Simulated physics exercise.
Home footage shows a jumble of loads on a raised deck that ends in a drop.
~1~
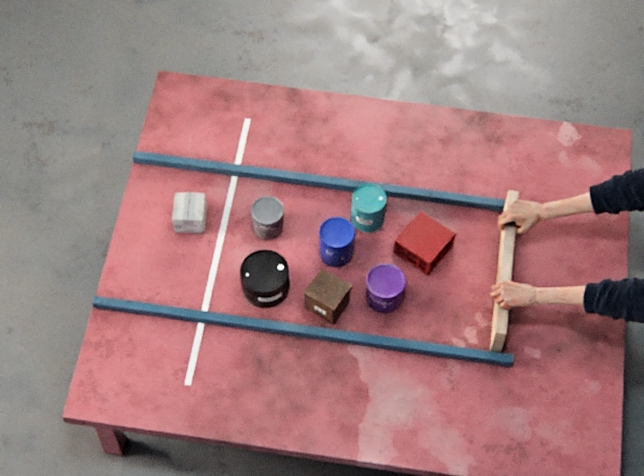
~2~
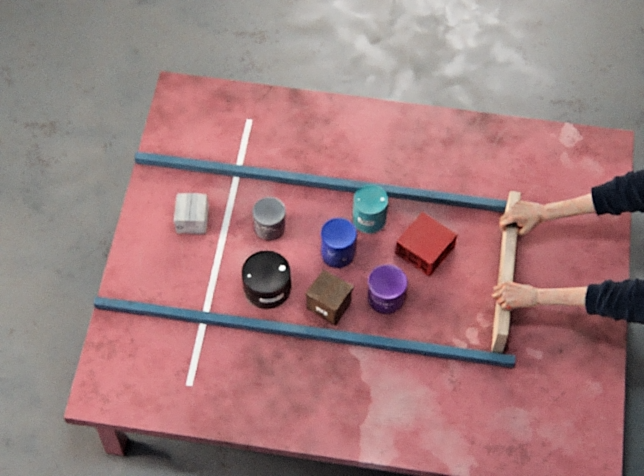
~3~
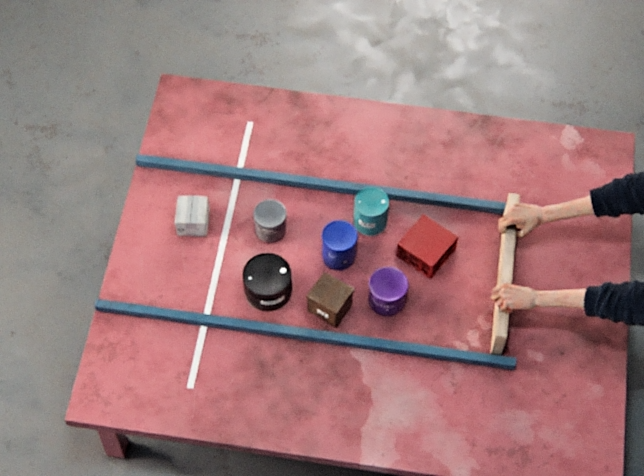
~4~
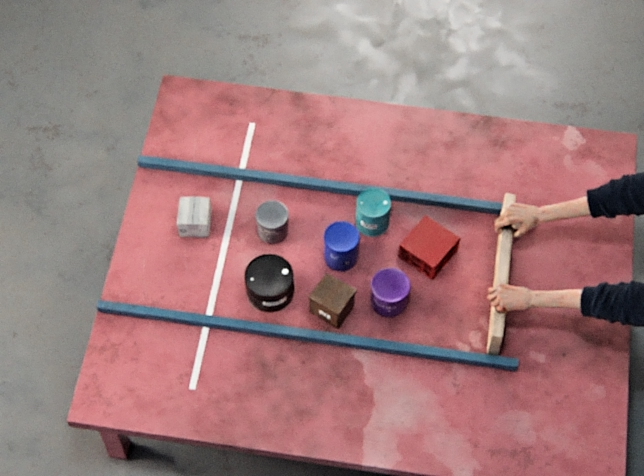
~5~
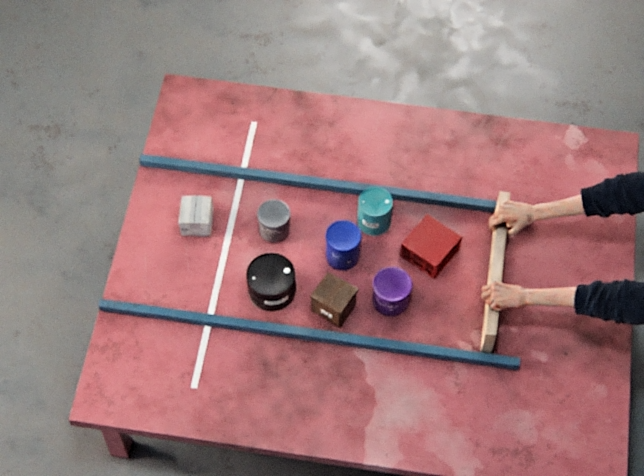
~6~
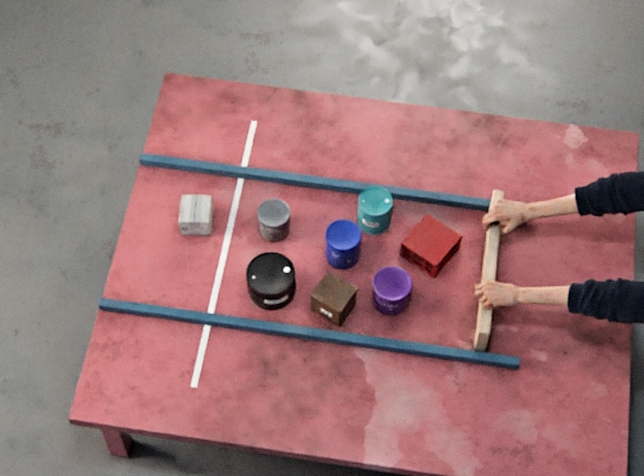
Two hands at the right grip a pale wooden plank and slide it a short way left between two blue rails on a worn red table, seen from high above on a grey floor. A white box sits left of a white tape line, with grey, black, blue, teal and purple containers, a brown box and a red box to its right. These objects stay still on the table while the view shifts very slightly.
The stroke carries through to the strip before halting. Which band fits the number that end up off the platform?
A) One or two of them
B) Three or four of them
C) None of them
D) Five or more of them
None of them (C).
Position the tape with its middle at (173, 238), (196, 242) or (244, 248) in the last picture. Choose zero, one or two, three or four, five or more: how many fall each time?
Either three or four; one to two; no fall at all.
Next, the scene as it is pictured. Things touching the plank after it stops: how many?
The answer is 4.
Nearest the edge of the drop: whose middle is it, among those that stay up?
The one is the white box.
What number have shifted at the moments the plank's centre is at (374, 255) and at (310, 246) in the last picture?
5 and 7.
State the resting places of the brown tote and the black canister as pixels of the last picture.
First at (194, 293); second at (158, 267).
Early on, none off yet; white box at rest near (196, 215); grey pail at rest near (274, 221); black canister at rest near (271, 281).
A while later, none off yet; white box at rest near (196, 215); grey pail travelled a little near (266, 216); black canister travelled a little near (265, 280).
Further along, none off yet; white box travelled a little near (191, 213); grey pail travelled well along near (223, 208); black canister travelled about its own width near (209, 274).
Finally, the number that fall off is zero.
